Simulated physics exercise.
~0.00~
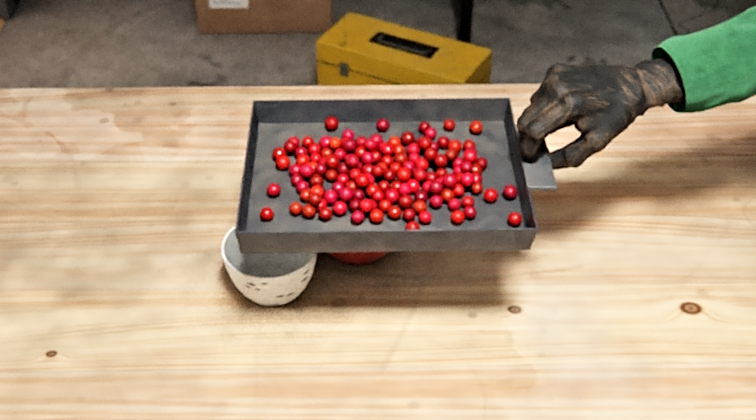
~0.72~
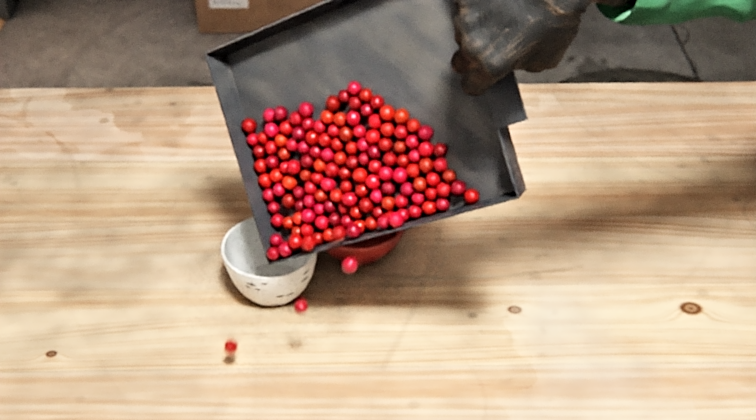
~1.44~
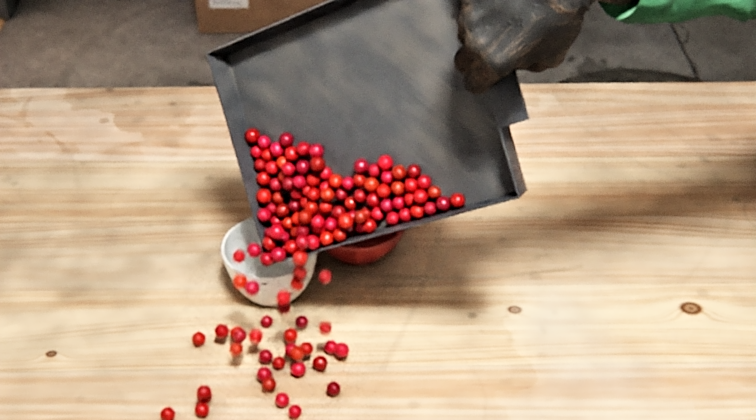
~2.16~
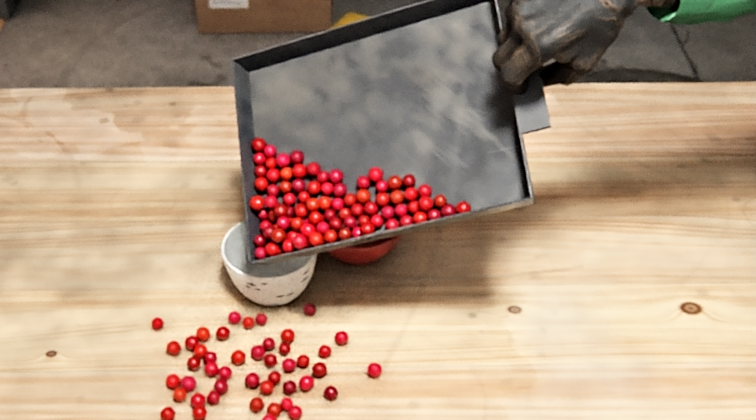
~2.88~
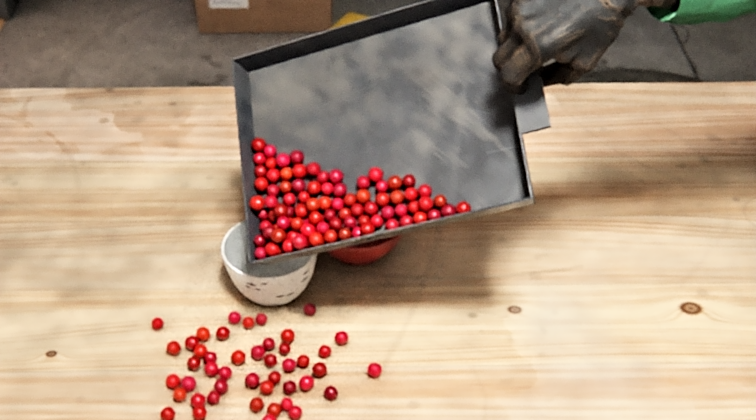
The video shows a gloved hand tilting a dark tray of red berries above a white bowl and a red bowl on a wooden table; some berries spill onto the tabletop in front before the tray tips partly back and stays still, still holding most of them.
